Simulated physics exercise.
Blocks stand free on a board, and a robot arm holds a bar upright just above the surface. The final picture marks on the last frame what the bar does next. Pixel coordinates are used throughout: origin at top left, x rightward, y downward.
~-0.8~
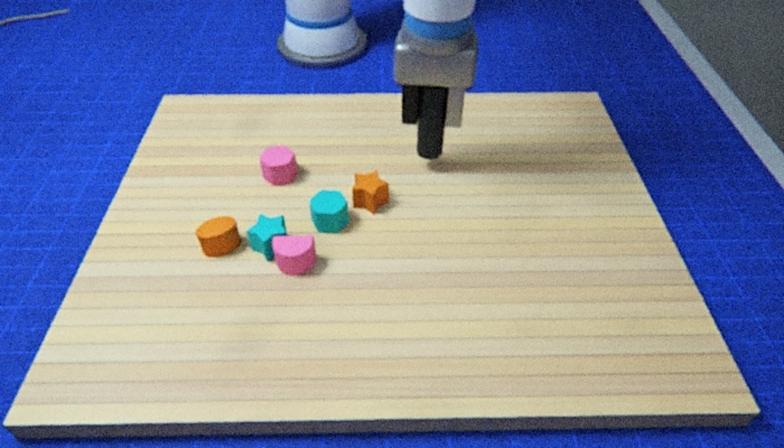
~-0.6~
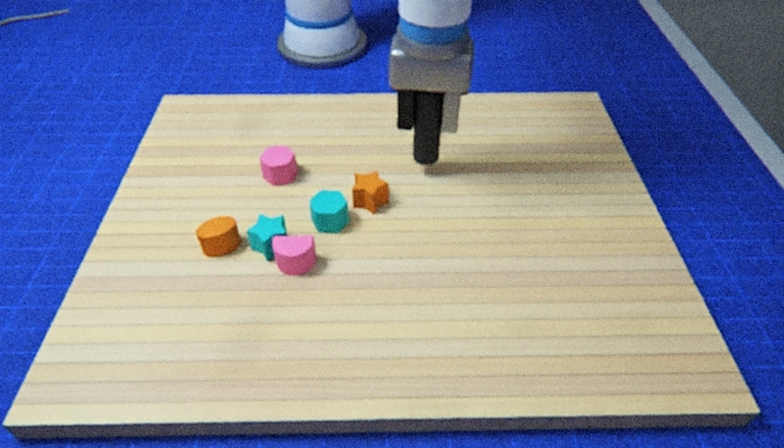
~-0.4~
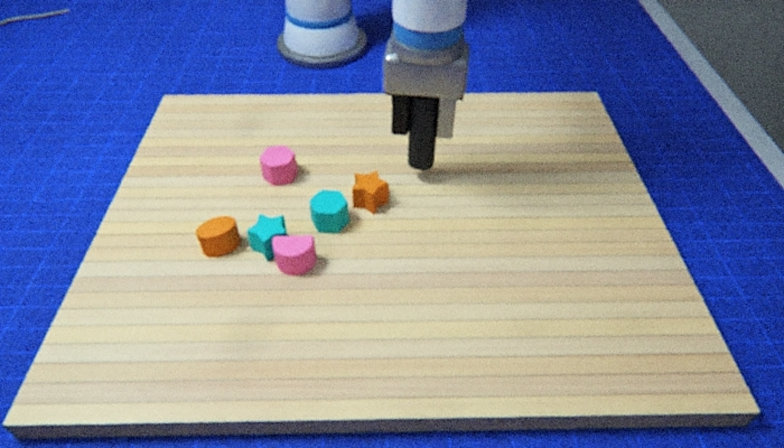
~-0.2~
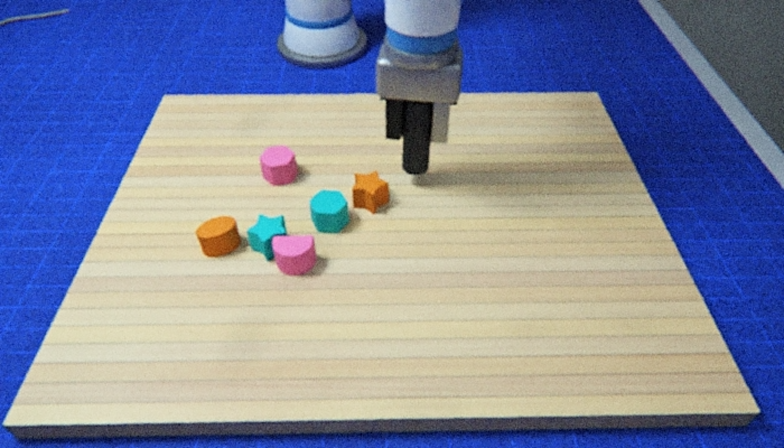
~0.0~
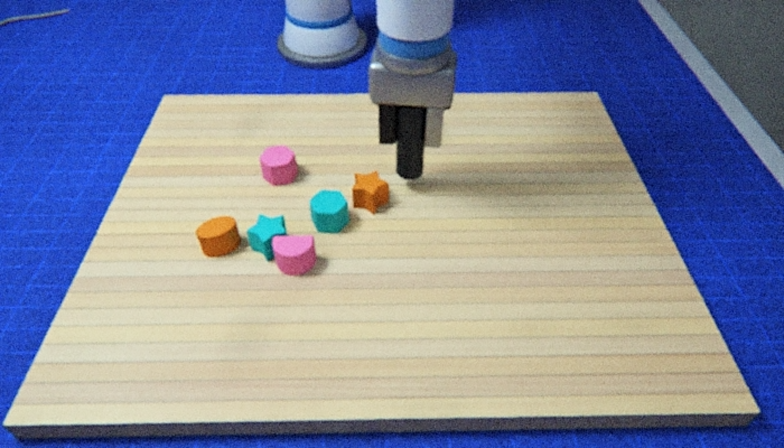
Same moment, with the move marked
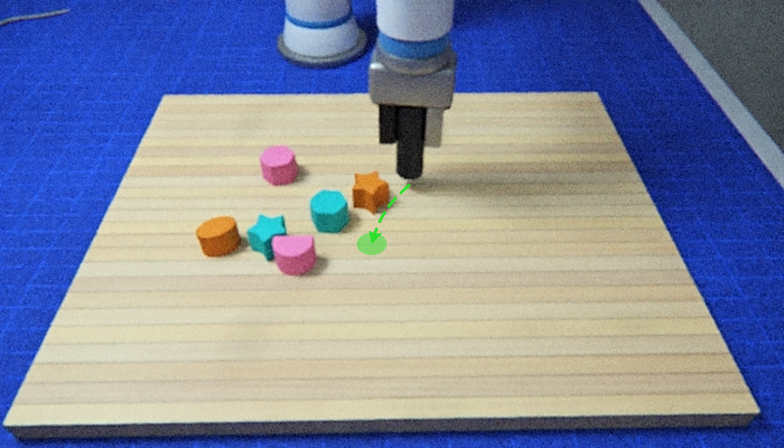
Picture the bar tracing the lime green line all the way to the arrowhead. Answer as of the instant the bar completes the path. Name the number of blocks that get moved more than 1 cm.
Only one of them.
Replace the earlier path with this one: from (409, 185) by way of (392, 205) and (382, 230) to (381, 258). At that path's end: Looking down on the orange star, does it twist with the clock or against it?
Seen from above, its turn is clockwise.
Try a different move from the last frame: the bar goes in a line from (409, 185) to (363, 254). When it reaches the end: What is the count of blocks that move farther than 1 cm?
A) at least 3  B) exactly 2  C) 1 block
C (1 block)
Path on the board, from (409, 185) by way of (392, 202) and (380, 221) to (372, 244).
What follows on the original path. One third of the way, bar at (392, 188); orange star at (365, 184), turned 25° clockwise.
Two thirds of the way, bar at (380, 208); turquoise hexagonal block at (323, 202); orange star at (357, 189), turned 65° clockwise.
At the end, bar at (371, 230); pink half-round block in place; turquoise hexagonal block at (323, 201); orange star at (357, 190), turned 65° clockwise.
